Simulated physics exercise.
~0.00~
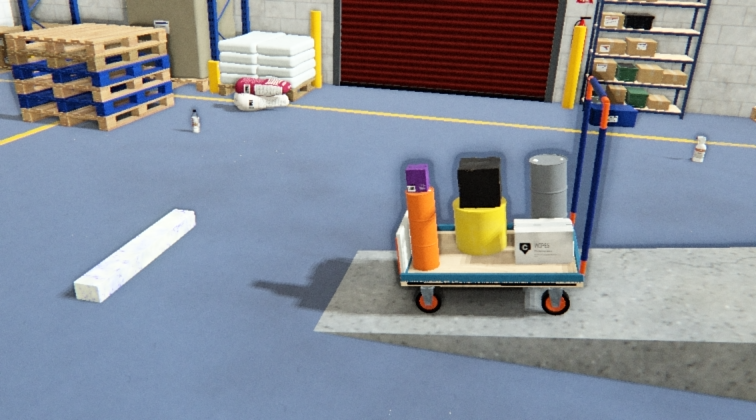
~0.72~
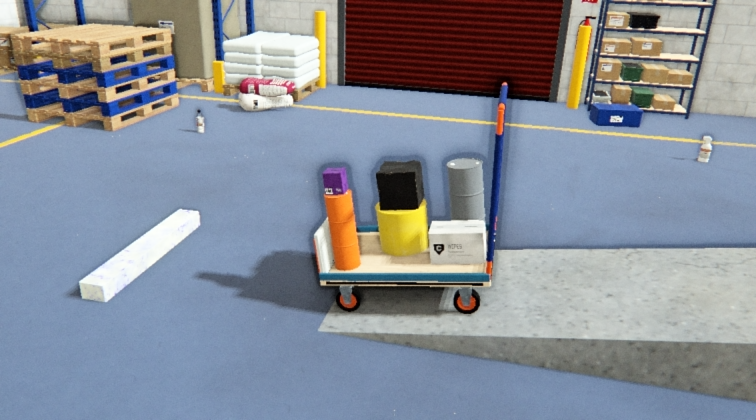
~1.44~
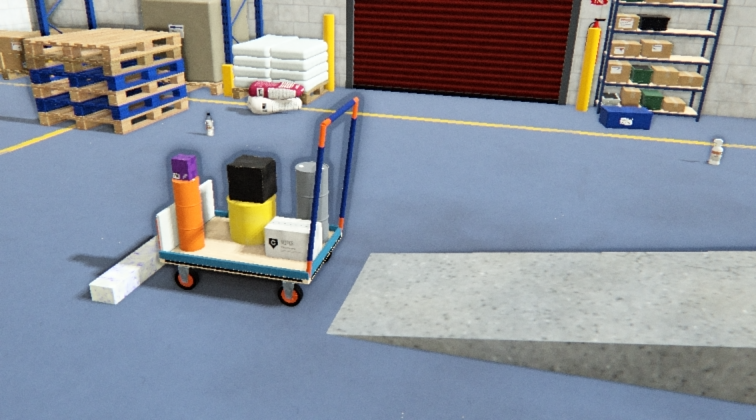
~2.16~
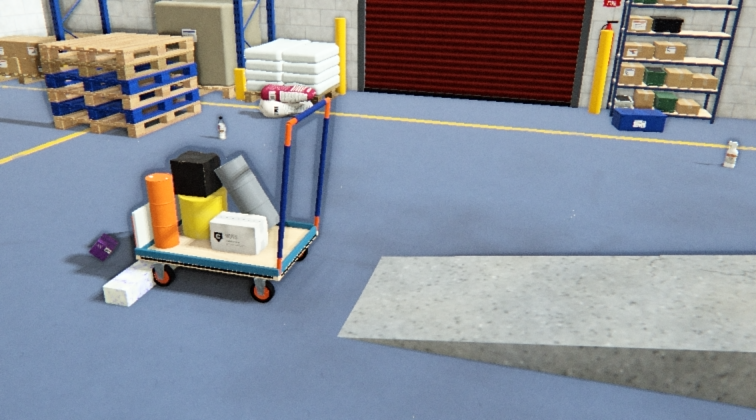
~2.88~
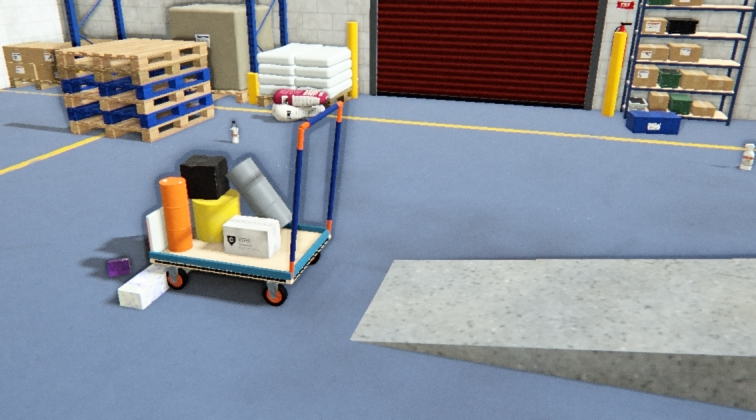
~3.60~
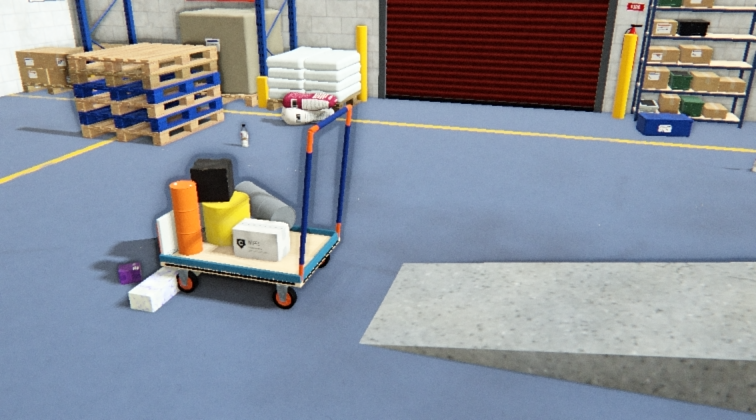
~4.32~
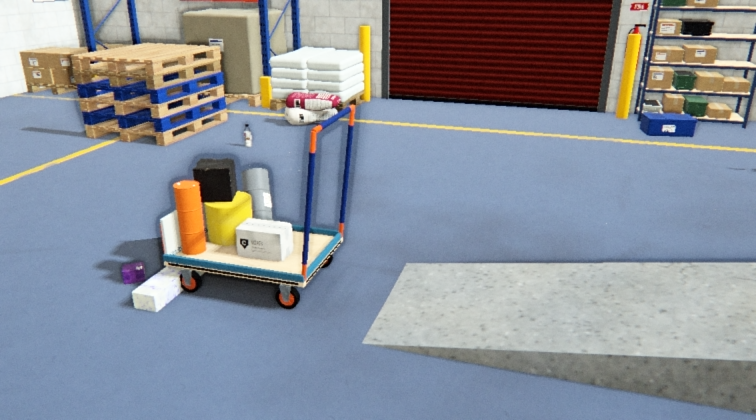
A loaded trolley rolled left down a ramp and across the floor until it stopped against a white kerb, pitching the purple box off the front, while the grey canister toppled and ended upended behind the trolley and the black box stayed aboard.
